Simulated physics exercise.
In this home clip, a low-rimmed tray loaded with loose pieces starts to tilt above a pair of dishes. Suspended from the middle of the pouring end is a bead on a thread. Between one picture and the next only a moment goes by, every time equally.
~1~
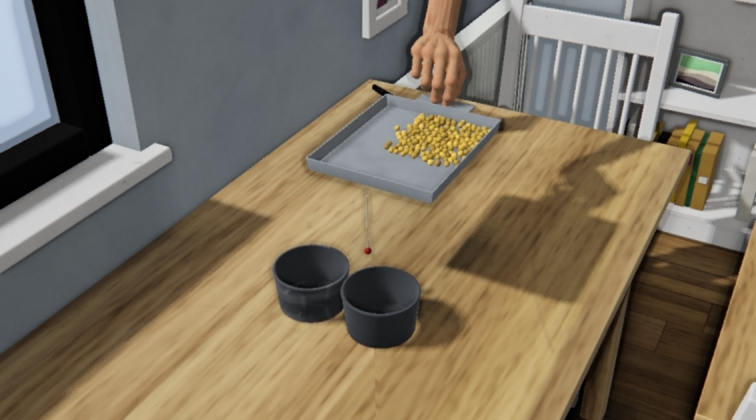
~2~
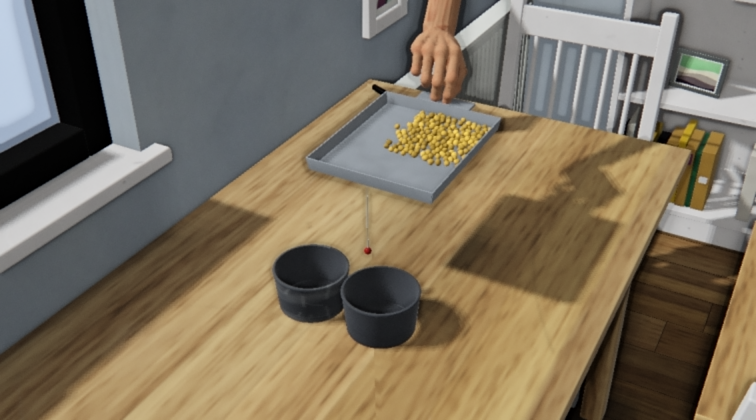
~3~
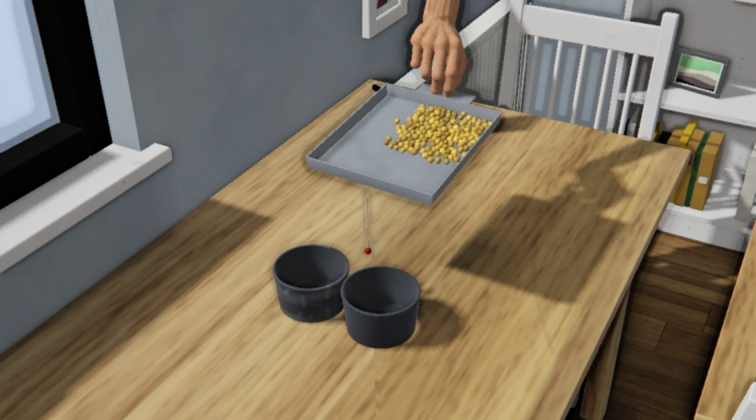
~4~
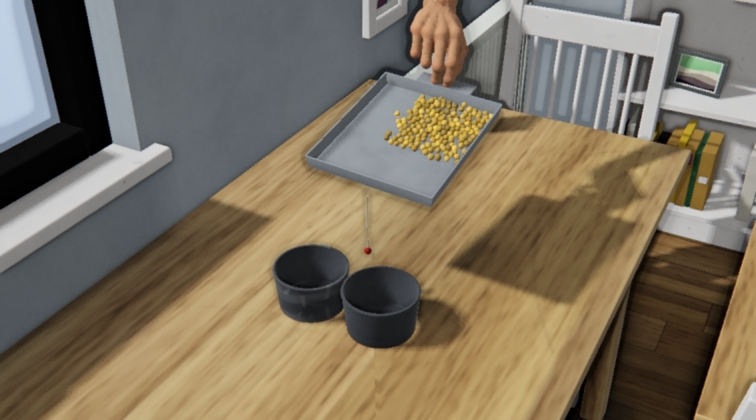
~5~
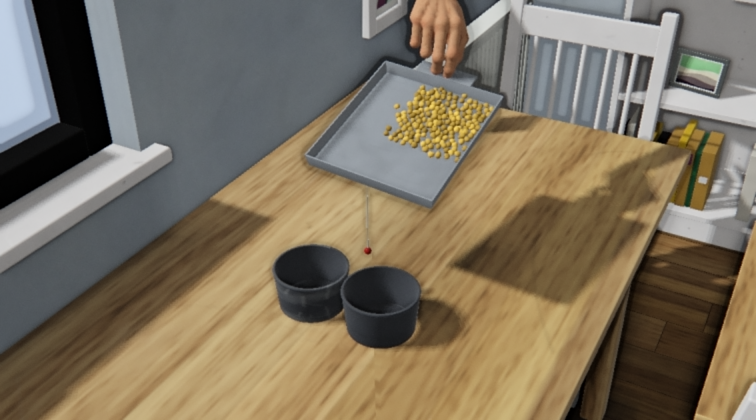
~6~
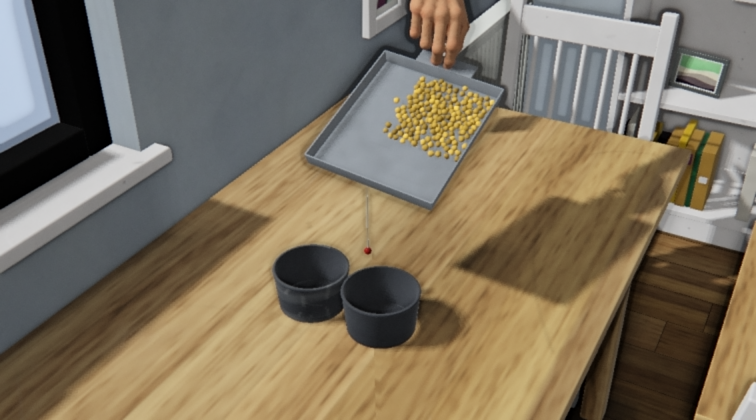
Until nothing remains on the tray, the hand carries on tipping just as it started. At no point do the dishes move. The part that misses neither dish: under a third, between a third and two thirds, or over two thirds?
One to two parts in three.
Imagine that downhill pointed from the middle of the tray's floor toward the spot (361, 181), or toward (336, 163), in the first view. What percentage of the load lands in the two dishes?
Shares: About 90 in a hundred, then about 30 in a hundred.
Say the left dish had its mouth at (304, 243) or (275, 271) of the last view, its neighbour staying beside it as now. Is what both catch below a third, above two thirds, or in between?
The two tries give, in order: Under a third; under a third.
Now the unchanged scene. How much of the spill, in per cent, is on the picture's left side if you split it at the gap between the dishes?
0 %, roughly.
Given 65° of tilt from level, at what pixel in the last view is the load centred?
The middle of the pieces lands at roughly (416, 182).
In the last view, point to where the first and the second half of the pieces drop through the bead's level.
Around (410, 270) and then (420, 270).
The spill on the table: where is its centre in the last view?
Once everything settles, the pieces are centred near (439, 315).
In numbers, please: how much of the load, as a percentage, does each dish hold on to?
Left dish 0 per cent; right dish 60 per cent.
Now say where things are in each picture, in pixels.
In the first picture, corners of the pouring end at (309, 157) and (431, 191), level; middle of the load at (439, 137), puffed corn balls; left dish at (292, 301); right dish at (362, 326); bead on its thread at (368, 251).
In the second picture, corners of the pouring end at (309, 157) and (431, 192), level; middle of the load at (439, 136).
In the third picture, corners of the pouring end at (309, 156) and (431, 193), tipped barely, lowest at the right corner; middle of the load at (440, 131).
In the fourth picture, corners of the pouring end at (308, 155) and (431, 196), tipped a little, lowest at the right corner; middle of the load at (440, 125).
In the fifth picture, corners of the pouring end at (308, 154) and (431, 199), tipped a little, lowest at the right corner; middle of the load at (440, 118).
In the sixth picture, corners of the pouring end at (307, 154) and (431, 201), tipped clearly, lowest at the right corner; middle of the load at (436, 118); left dish at (292, 301); right dish at (362, 326).
Soon, tray tipped steeply; most on the tray; a stray few in the right dish; a stray few outside both; a small part in the air.
A while on, tray tipped past a quarter turn; about two thirds on the tray; a small part in the right dish; a small part outside both; a small part in the air.
Towards the end, tray tipped past a quarter turn; about half in the right dish; about half outside both.
Finally, tray tipped past a quarter turn; about half in the right dish; none in the left dish; about half outside both.
